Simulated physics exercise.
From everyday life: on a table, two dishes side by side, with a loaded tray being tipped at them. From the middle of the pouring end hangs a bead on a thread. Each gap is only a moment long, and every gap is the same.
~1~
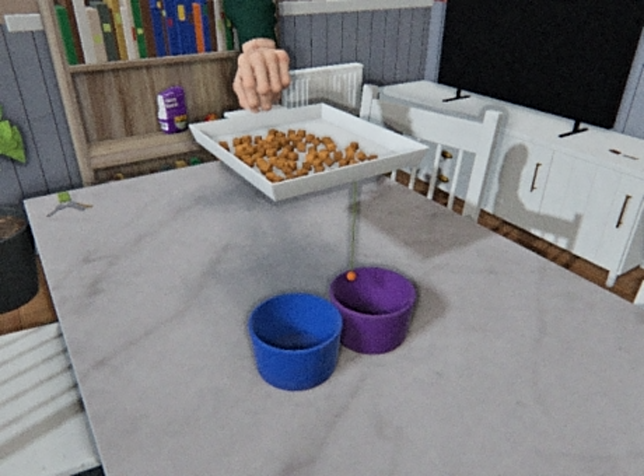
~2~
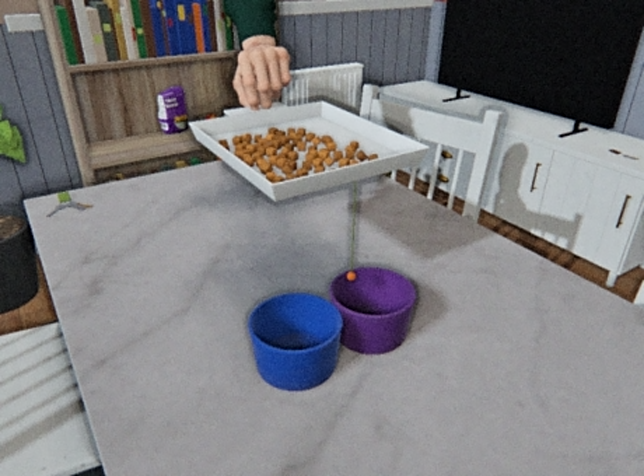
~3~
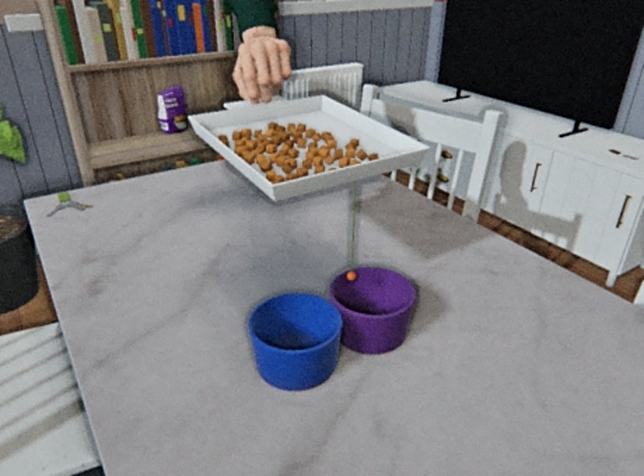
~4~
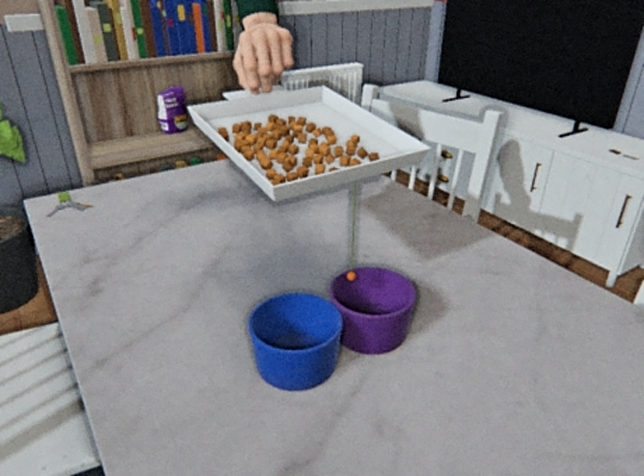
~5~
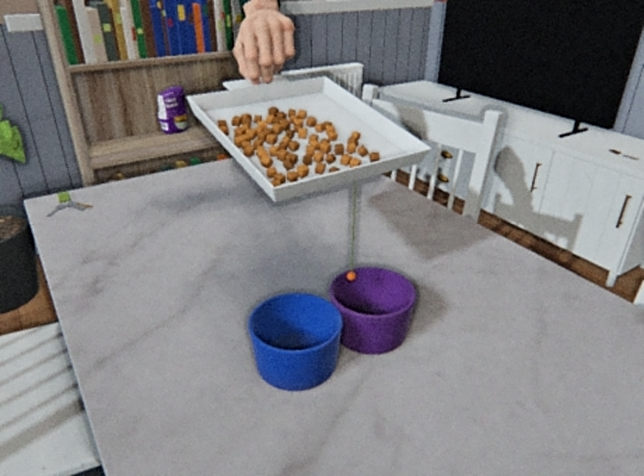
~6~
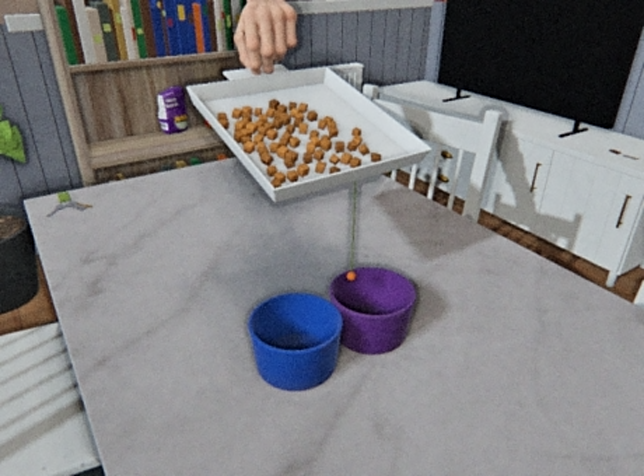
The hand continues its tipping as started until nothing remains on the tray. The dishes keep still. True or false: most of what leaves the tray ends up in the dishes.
False.
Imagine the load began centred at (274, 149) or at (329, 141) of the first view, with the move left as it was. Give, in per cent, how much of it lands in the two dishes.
Near 30 % and 30 %.
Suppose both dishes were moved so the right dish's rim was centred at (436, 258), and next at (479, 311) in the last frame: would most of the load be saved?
In the first position a minority, in the second a minority.
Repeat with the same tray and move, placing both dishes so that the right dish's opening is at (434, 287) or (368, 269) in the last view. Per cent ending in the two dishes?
Respectively 60 percent and 0 percent.
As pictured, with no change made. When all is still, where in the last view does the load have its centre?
Once nothing moves, the middle sits near (379, 364).
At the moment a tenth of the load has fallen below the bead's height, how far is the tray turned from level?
Around 105 degrees of turn.
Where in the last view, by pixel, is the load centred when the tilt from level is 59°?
Look close to (324, 155) in the last picture.
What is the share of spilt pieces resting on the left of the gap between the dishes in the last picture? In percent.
It works out to some 20 per cent.
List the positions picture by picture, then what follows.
The first frame shows corners of the pouring end at (275, 181) and (422, 146), level; middle of the load at (286, 154), brown sugar cubes; left dish at (320, 364); right dish at (398, 329); bead on its thread at (352, 276).
The second frame shows corners of the pouring end at (275, 181) and (422, 146), level; middle of the load at (286, 153).
The third frame shows corners of the pouring end at (275, 182) and (422, 147), tipped barely, level across its low end; middle of the load at (286, 150).
The fourth frame shows corners of the pouring end at (276, 183) and (423, 147), tipped a little, level across its low end; middle of the load at (287, 146).
The fifth frame shows corners of the pouring end at (276, 184) and (424, 147), tipped a little, level across its low end; middle of the load at (287, 142).
The sixth frame shows corners of the pouring end at (277, 185) and (424, 147), tipped a little, level across its low end; middle of the load at (288, 138); left dish at (320, 364); right dish at (398, 329).
Soon, tray tipped steeply; all on the tray.
A while on, tray tipped right over; nearly all on the tray; a stray few in the air.
Towards the end, tray tipped past a quarter turn; a small part in the left dish; about a quarter in the right dish; about two thirds outside both.
Finally, tray tipped past a quarter turn; a small part in the left dish; about a quarter in the right dish; about two thirds outside both.
